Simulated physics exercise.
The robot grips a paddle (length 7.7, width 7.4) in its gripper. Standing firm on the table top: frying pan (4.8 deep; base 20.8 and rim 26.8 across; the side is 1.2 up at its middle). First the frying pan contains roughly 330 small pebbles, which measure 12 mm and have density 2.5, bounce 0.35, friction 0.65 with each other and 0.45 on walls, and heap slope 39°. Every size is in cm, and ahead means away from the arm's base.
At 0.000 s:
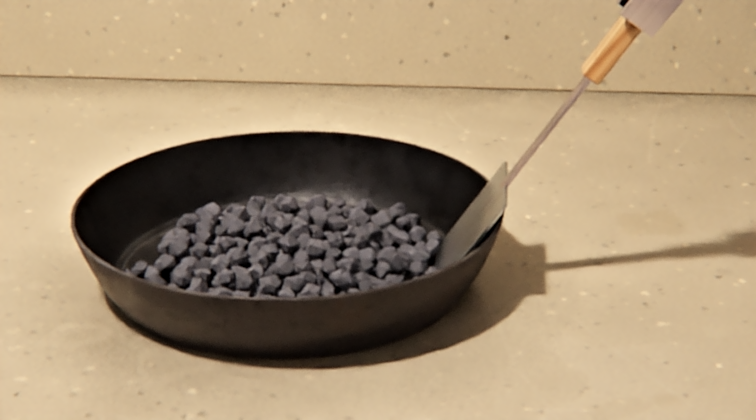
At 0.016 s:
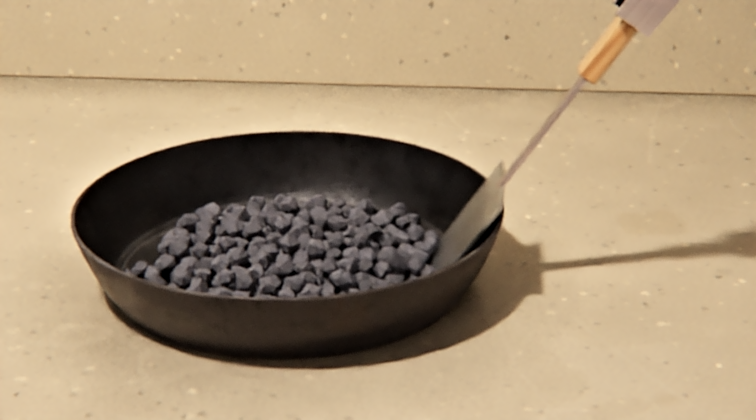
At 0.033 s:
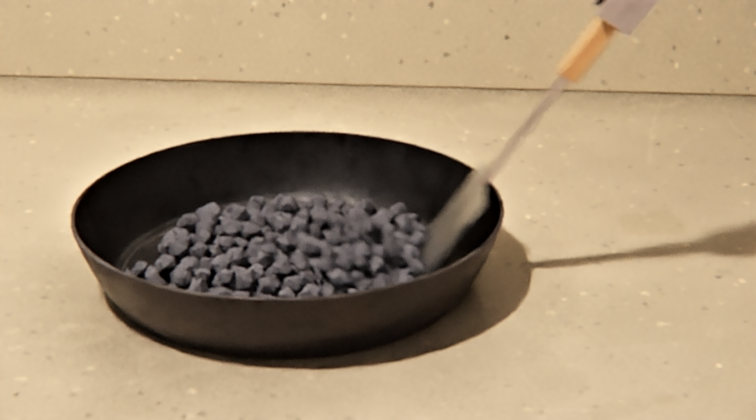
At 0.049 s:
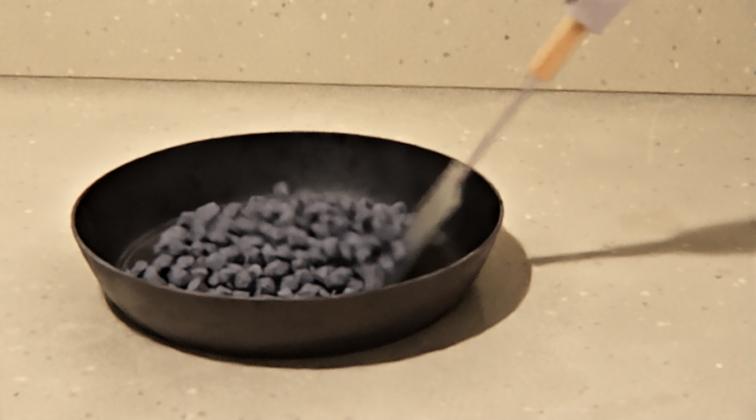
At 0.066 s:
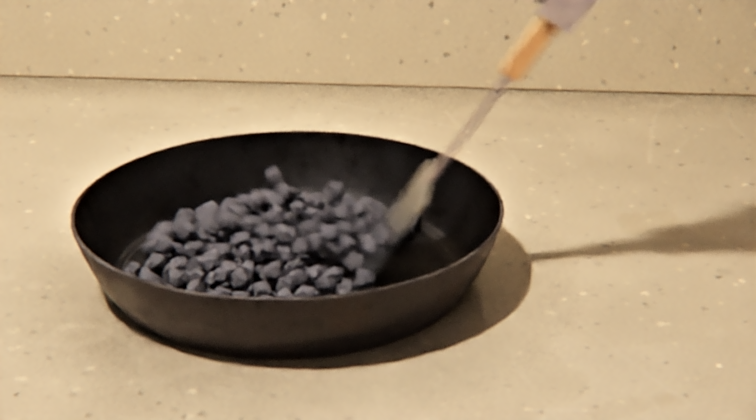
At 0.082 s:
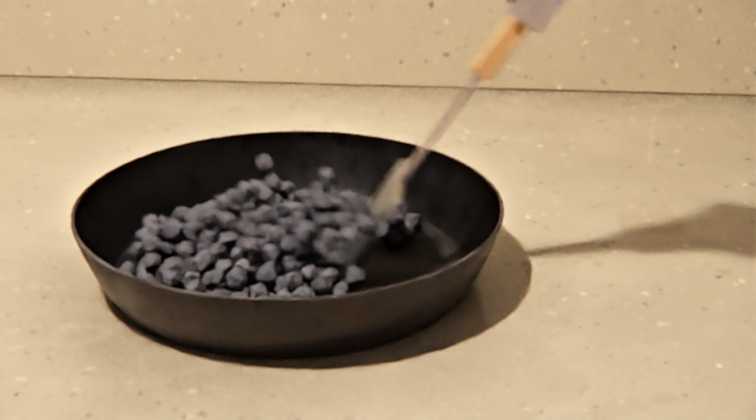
The clip opens on a black frying pan of small grey-blue pebbles on a speckled tabletop, with a wooden-handled paddle slanting into its right side. The paddle first shifts slightly, then sweeps left through the pan, pushing the pebbles into a higher heap on the left as a few pop up above it.
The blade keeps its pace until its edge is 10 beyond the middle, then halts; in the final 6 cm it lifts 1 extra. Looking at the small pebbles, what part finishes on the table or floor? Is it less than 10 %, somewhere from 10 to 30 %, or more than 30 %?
It is from 10 to 30 %.
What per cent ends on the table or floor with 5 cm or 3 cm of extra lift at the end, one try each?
It comes to around 20 per cent on the first try and around 20 per cent on the second.
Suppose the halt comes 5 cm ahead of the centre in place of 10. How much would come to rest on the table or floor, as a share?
Result: Approx. 0 %.
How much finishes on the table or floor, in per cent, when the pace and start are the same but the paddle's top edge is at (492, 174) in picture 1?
Spill: Approx. 25 per cent.
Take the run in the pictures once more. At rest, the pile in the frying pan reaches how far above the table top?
Some 5.0 cm above the table.
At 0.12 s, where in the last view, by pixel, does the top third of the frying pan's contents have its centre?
Near (247, 231).
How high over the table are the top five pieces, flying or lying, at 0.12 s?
6 cm or so.
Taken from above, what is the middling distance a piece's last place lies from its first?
Some 5 cm.
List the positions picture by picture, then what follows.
In the first picture, paddle top edge at (506, 183), sloping 56°; upper third of the load around (289, 243), from x 130 to 435, top at y 205; 331 in the frying pan.
In the second picture, paddle top edge at (503, 183), sloping 56°; upper third of the load around (289, 243), from x 130 to 430, top at y 205.
In the third picture, paddle top edge at (484, 182), sloping 56°; upper third of the load around (299, 243), from x 130 to 420, top at y 205.
In the fourth picture, paddle top edge at (457, 181), sloping 56°; upper third of the load around (295, 234), from x 130 to 410, top at y 195.
In the fifth picture, paddle top edge at (429, 180), sloping 56°; upper third of the load around (287, 231), from x 130 to 410, top at y 175.
In the sixth picture, paddle top edge at (401, 179), sloping 56°; upper third of the load around (283, 228), from x 125 to 410, top at y 165; 331 in the frying pan.
By 0.12 s, sloping 56°, highest piece 7 above the table; 331 in the frying pan.
By 0.16 s, sloping 56°, highest piece 7 above the table; 331 in the frying pan.
By 0.38 s, sloping 56°, highest piece 15 above the table; 259 in the frying pan, 26 on the table or floor, 46 on the blade or in flight.
By 1.43 s, sloping 56°, highest piece 5 above the table; 258 in the frying pan, 73 on the table or floor.
Final count, 258 in the frying pan, 73 on the table or floor. That is 22 % on the table or floor.
